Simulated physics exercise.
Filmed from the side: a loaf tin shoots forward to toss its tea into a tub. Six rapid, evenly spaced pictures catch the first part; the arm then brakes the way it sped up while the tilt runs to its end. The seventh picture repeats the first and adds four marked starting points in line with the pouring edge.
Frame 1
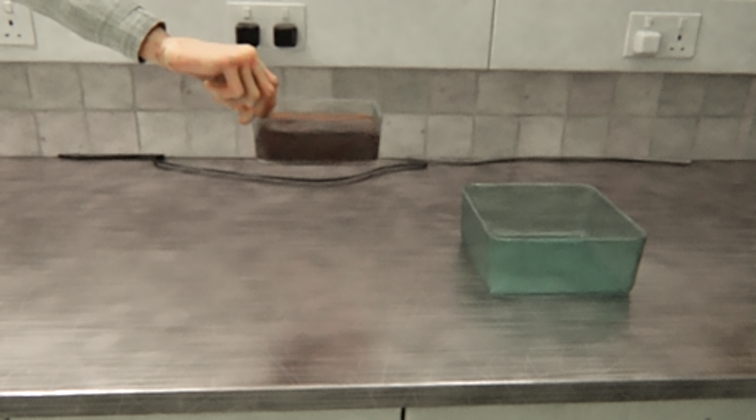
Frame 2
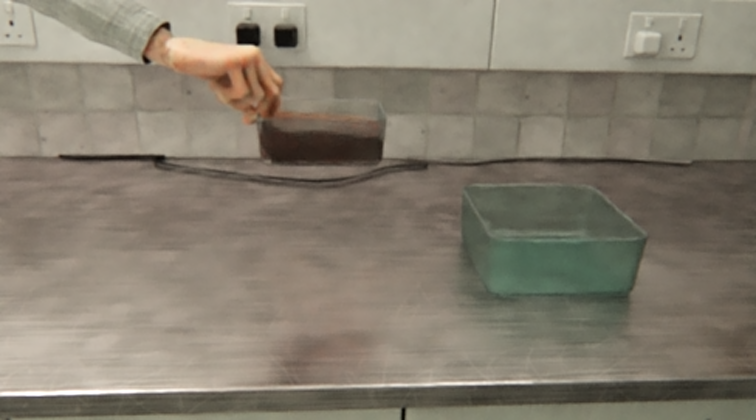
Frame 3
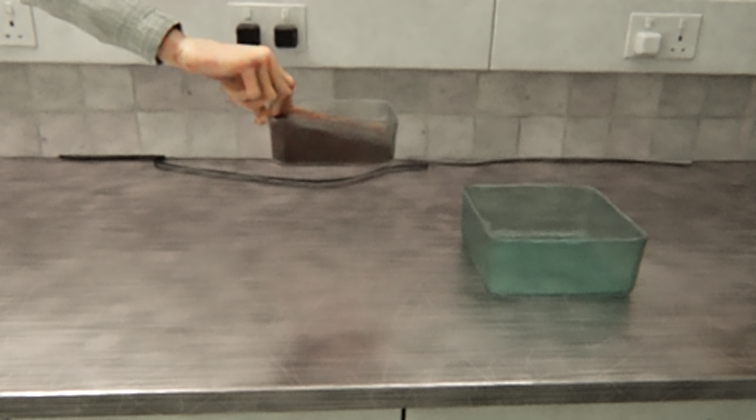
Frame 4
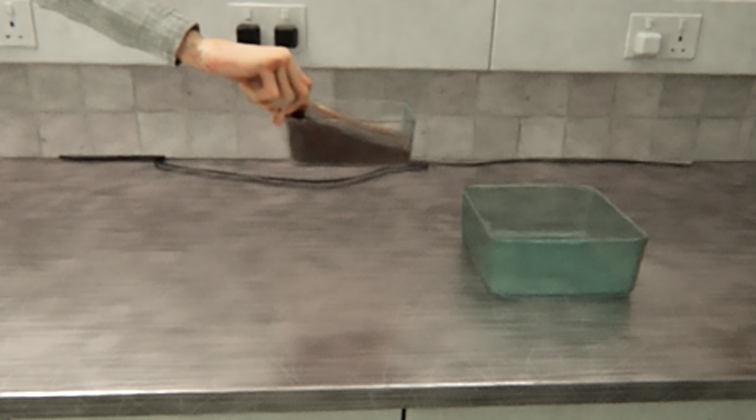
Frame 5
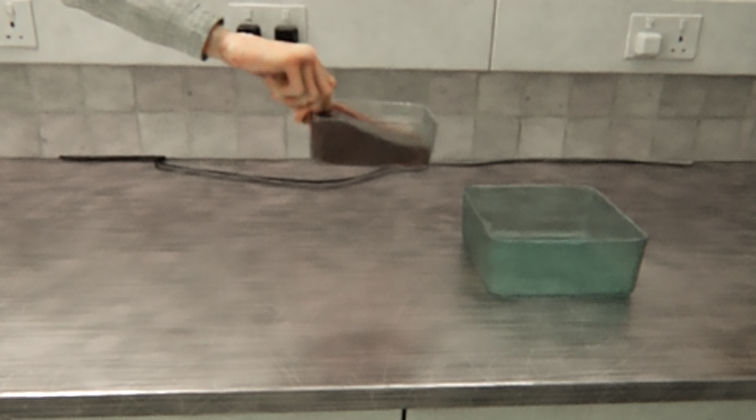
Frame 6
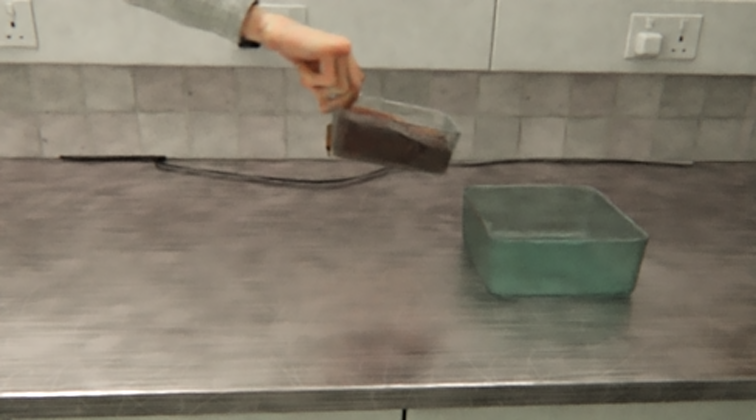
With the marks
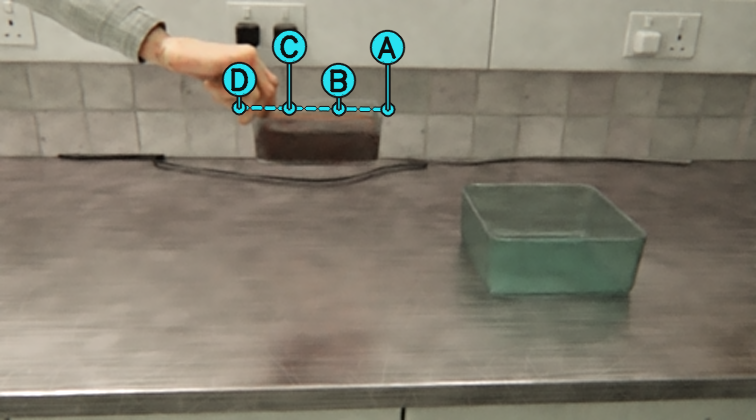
To begin with, a hand holds a clear container of dark brown liquid upright behind and to the left of a greenish tub on a counter. The hand moves the container rightward, the liquid sloshes and some gets over the rim, then the container tilts slightly, right end down.
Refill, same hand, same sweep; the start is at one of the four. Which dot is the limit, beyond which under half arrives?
I would pick place B.
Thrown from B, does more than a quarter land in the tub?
Yes.
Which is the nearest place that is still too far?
C.
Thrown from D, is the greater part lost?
Yes, it does.
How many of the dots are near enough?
Two.
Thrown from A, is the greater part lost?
No, that is safe.
On the marked copy, A at (387, 109); B at (338, 108); C at (289, 108); D at (239, 107).
Choosing A, about 80 % lands in the tub, 10 % falls short and 11 % goes beside or beyond.
Choosing B, about 66 % lands in the tub, 28 % falls short and 6 % goes beside or beyond.
Choosing C, about 24 % lands in the tub, 70 % falls short and 5 % goes beside or beyond.
Choosing D, about 0 % lands in the tub, 99 % falls short.
